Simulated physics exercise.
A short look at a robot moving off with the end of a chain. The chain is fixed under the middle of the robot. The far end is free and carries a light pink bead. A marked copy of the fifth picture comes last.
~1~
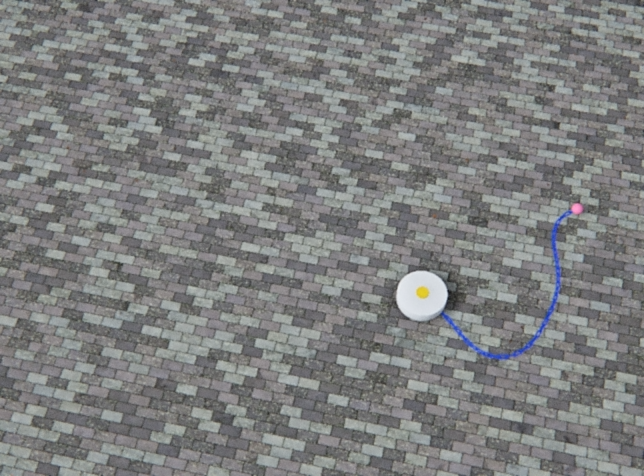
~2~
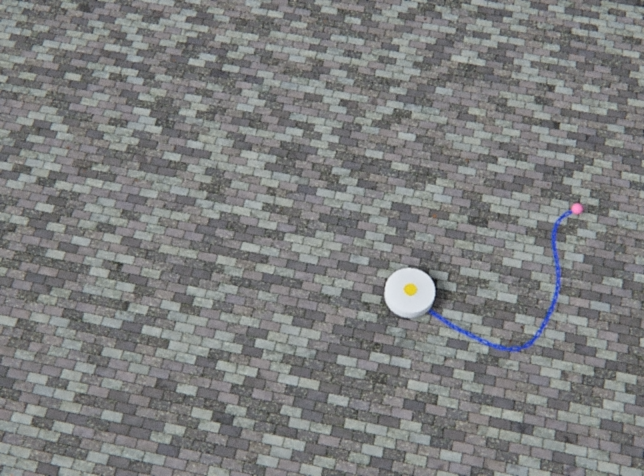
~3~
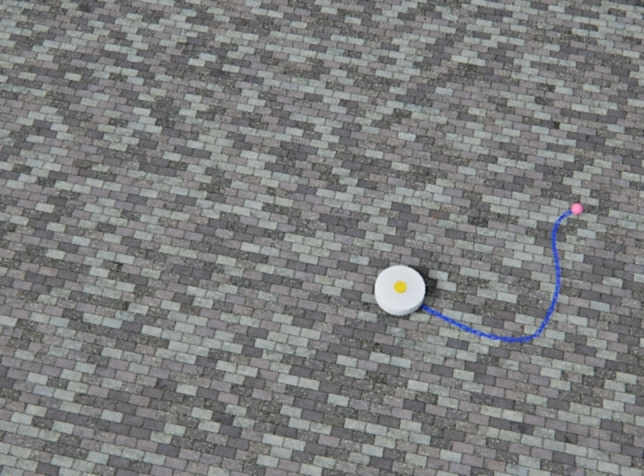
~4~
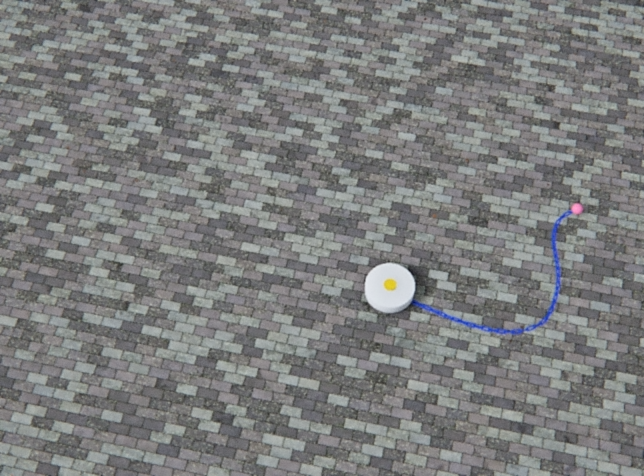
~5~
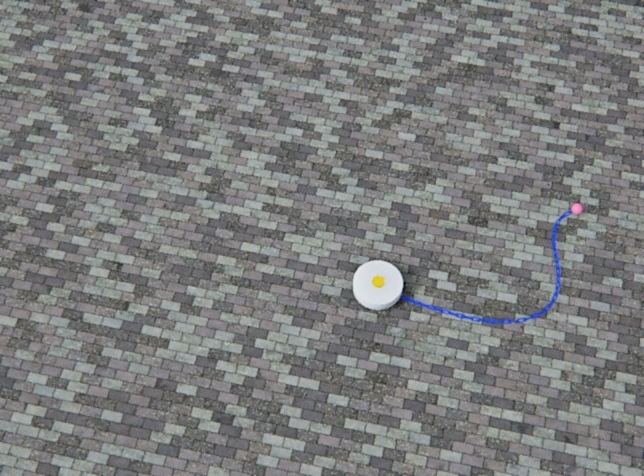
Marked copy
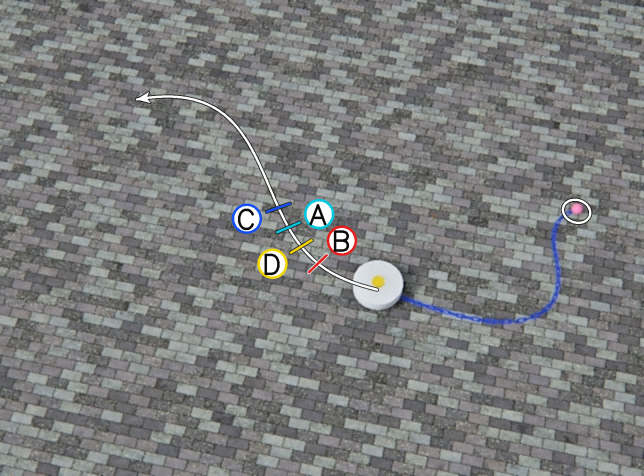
On grey brick paving, a round white robot with a yellow dot moves left, pulling one end of a curving blue chain.
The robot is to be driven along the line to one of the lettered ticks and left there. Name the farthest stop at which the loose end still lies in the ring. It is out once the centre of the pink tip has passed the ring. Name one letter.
D.
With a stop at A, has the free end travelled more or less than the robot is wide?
By then, less.
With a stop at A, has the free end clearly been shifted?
Yes.
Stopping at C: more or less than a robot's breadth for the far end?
Less.
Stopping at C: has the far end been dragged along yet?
By then, yes.
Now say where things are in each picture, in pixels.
The first picture shows free end (578, 209); robot (422, 296).
The second picture shows robot (410, 294); free end (578, 209).
The third picture shows robot (400, 291); free end (578, 209).
The fourth picture shows robot (390, 289); free end (578, 209).
The fifth picture shows robot (378, 286); free end (578, 209).
On the marked copy, A at (288, 227); B at (318, 264); C at (278, 208); D at (301, 247); the ring at (577, 211); the route from (377, 290) via (263, 172) to (137, 99).
Taking D. A third of the way, robot (347, 276), middle of the chain (501, 301), free end (577, 209).
Two thirds of the way, robot (320, 261), middle of the chain (473, 285), free end (576, 209).
When it is over, robot (301, 242), middle of the chain (452, 274), free end (571, 213); the free end is still in its ring.
As for the rest, A drags the free end to (565, 219); B is safe but short; C drags the free end to (558, 226).
